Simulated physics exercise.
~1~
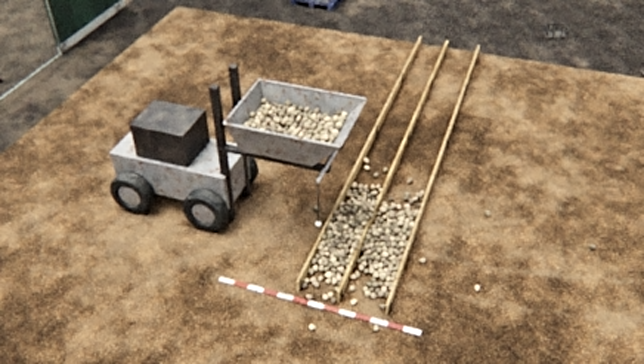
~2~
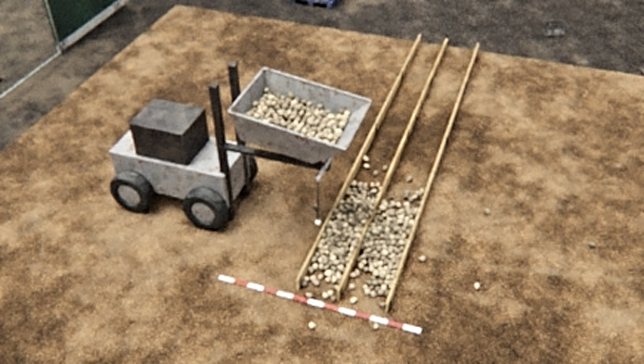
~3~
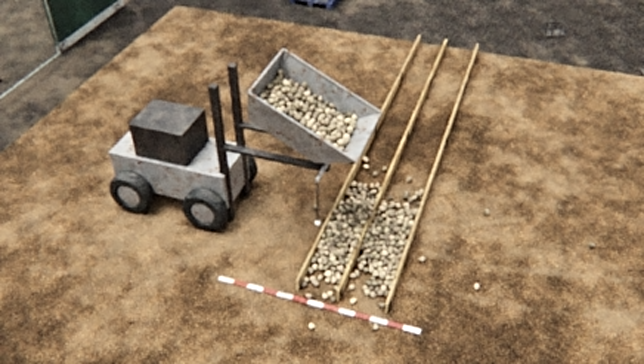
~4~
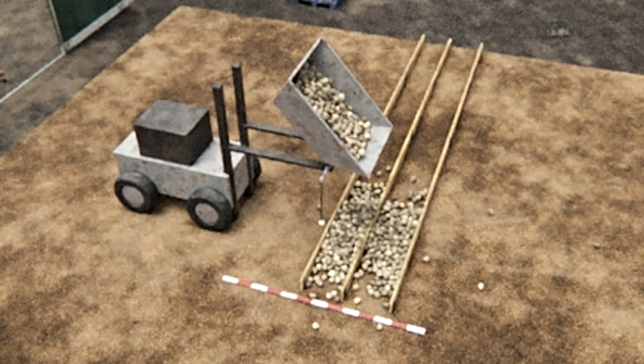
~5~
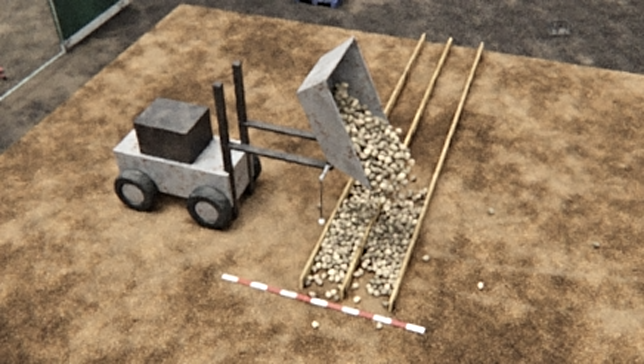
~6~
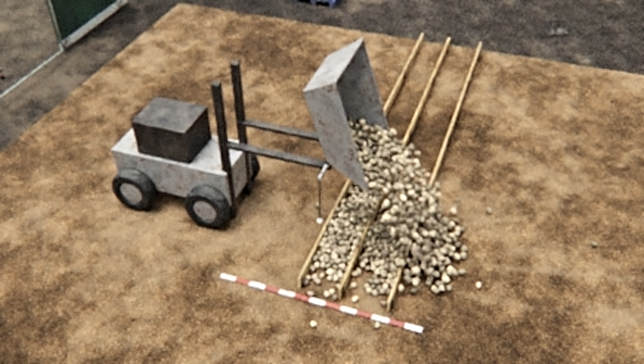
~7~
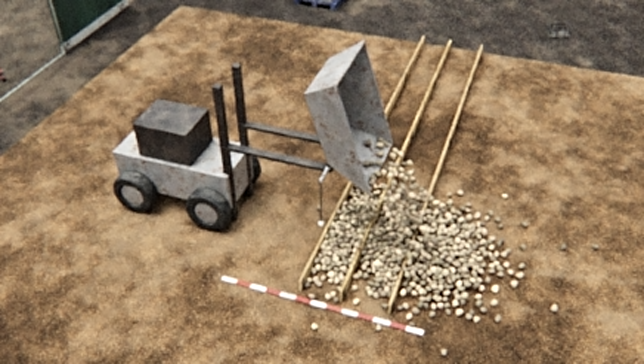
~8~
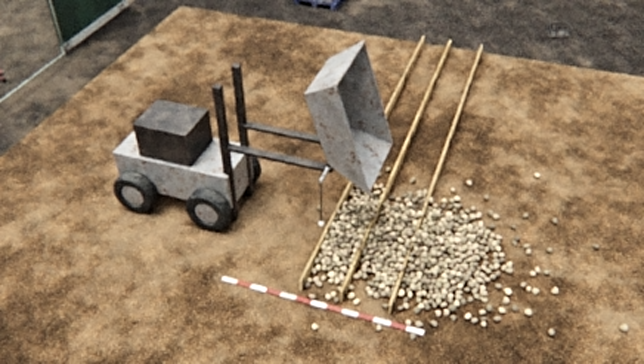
Forklift tipping a grey skip of pale round stones over wooden planks, the heap spreading rightward past the last board, skip emptied.
